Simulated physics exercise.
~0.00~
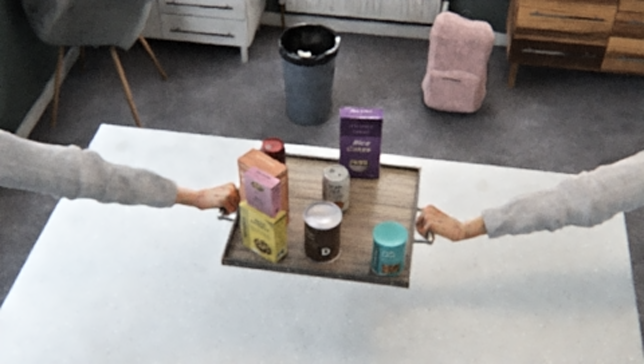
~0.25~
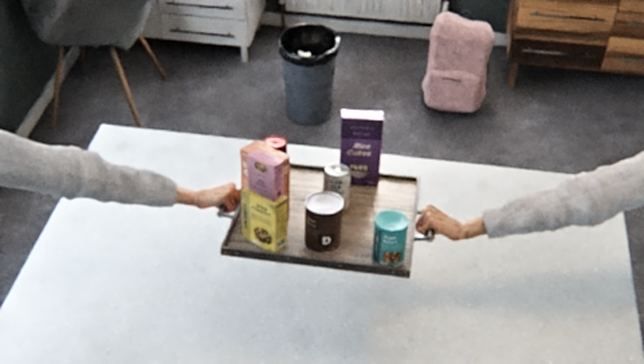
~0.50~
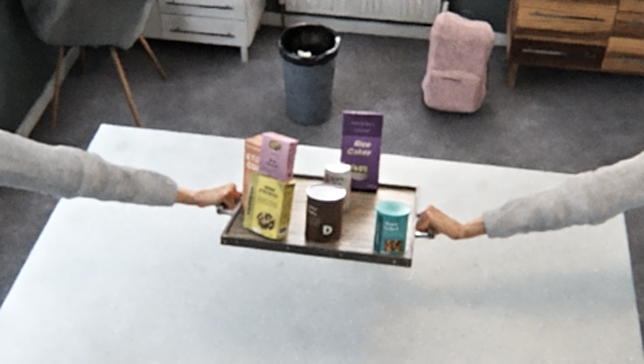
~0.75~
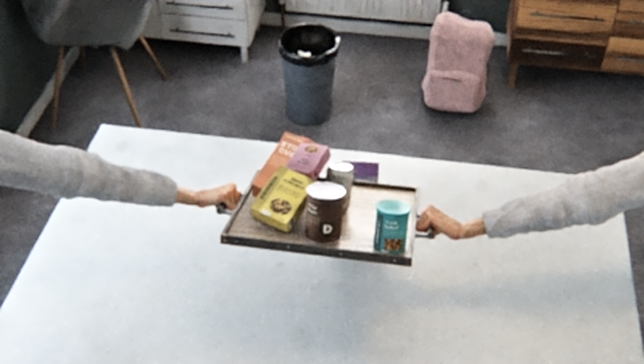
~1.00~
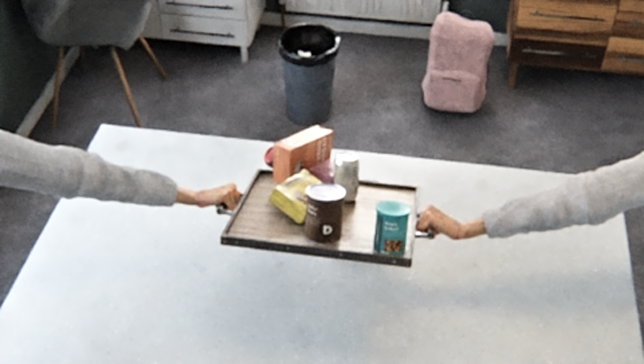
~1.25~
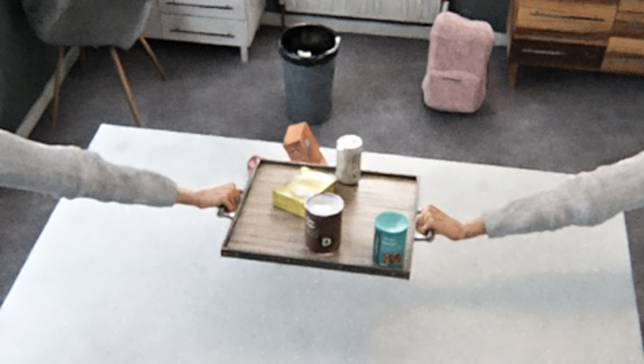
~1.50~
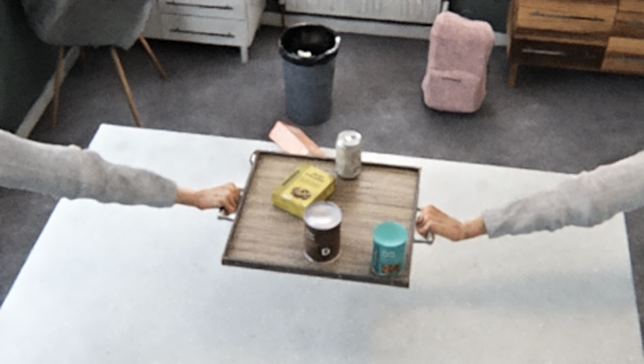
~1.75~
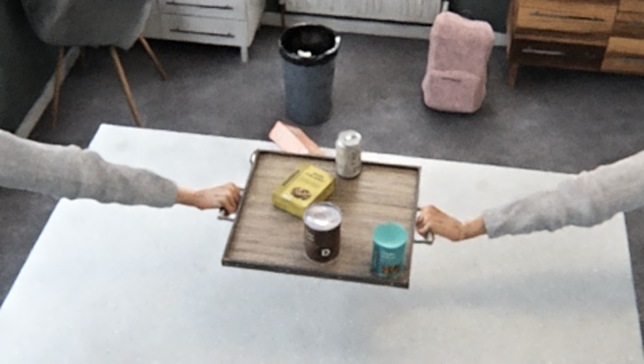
In a room with a bin and pink backpack, two hands tipped a tray's far edge down and levelled it again; the purple, pink and orange boxes and red can went off the back, the yellow box toppled, and the white can slid but stood.
